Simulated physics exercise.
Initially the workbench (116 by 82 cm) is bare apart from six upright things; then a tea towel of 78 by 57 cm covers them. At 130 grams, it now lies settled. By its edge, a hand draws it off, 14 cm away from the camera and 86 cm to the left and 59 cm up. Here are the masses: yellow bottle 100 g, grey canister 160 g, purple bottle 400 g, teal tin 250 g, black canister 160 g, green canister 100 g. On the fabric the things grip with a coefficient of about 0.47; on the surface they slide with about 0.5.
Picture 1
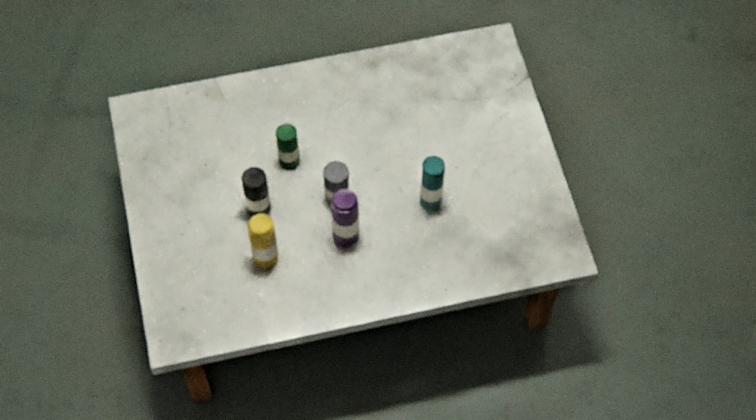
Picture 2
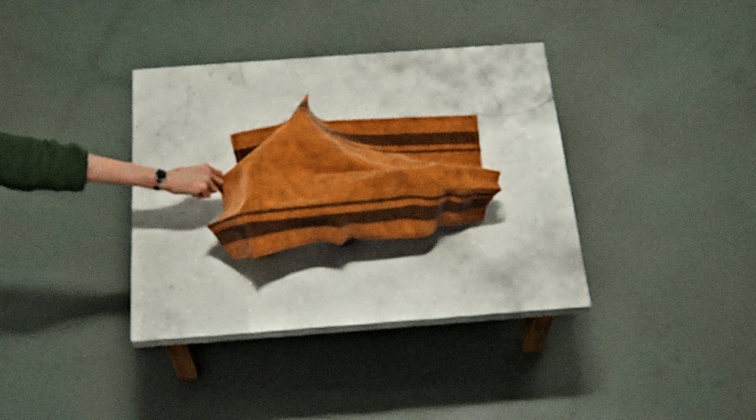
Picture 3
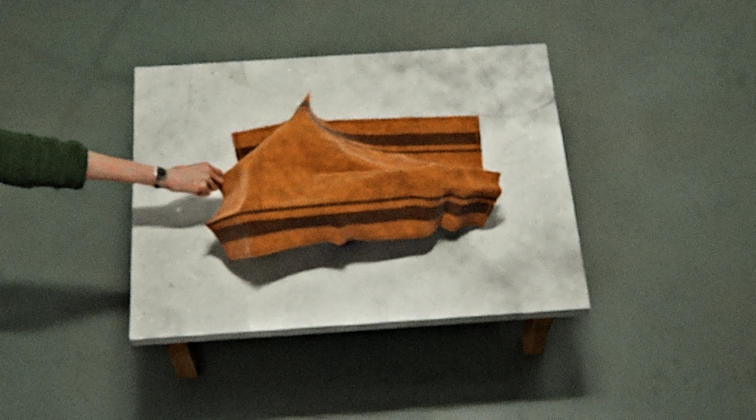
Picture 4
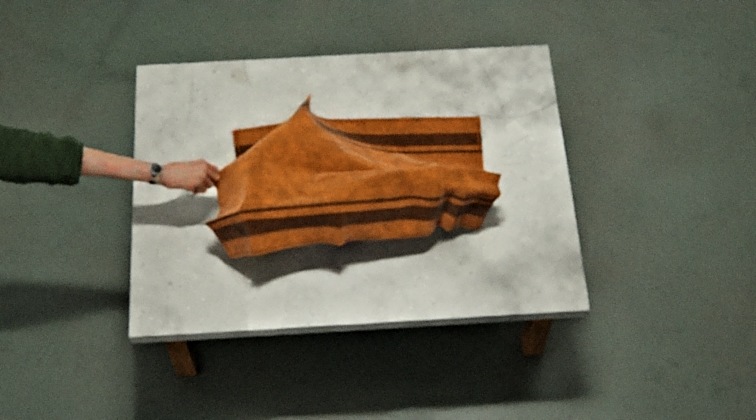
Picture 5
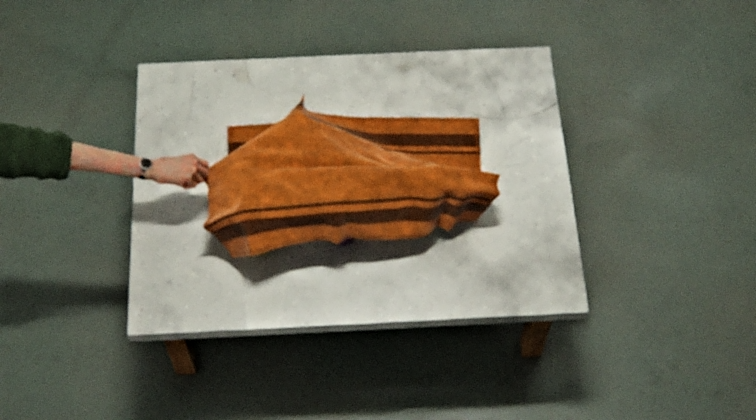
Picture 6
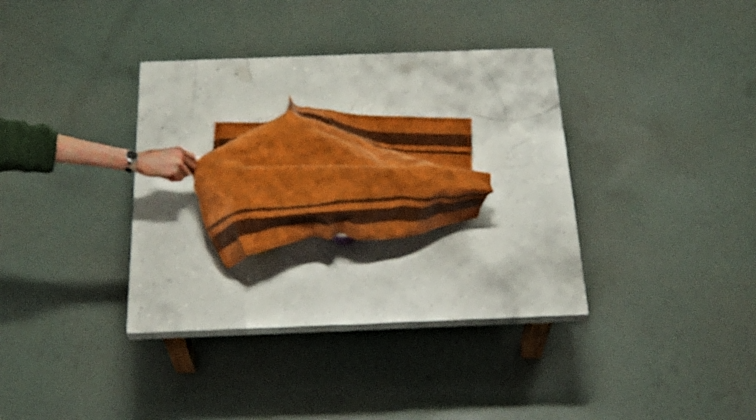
A pale marble-topped table with wooden legs stands on a grey-green floor, seen from high above as the view shifts at first and then stays nearly still. Six upright containers, green, black, yellow, grey, purple and teal, are spread over its left and middle, then an orange cloth with dark stripes covers them. A green-sleeved hand wearing a watch grips the cloth's left edge and pulls it slightly leftward.
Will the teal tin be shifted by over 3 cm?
Watch, it will be about where it was.
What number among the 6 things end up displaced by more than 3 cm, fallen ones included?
I make it 3.
Next, middle of the tea towel at (249, 148); green canister on its side, 10 cm off its start, yellow bottle 4 cm off its start.
Then, middle of the tea towel at (123, 101); green canister on its side, 16 cm off its start, yellow bottle 14 cm off its start, black canister 1 cm off its start.
After that, middle of the tea towel at a place out of view; yellow bottle on its side, 33 cm off its start at (147, 189), green canister on its side, 28 cm off its start at (218, 99), black canister on its side, 11 cm off its start at (229, 166).
Later, middle of the tea towel at a place out of view; yellow bottle over the edge, green canister on its side, 40 cm off its start, black canister on its side, 11 cm off its start.
At the end, middle of the tea towel at a place out of view; teal tin 0 cm off its start at (438, 178), green canister over the edge, yellow bottle over the edge, black canister on its side, 11 cm off its start at (225, 170).
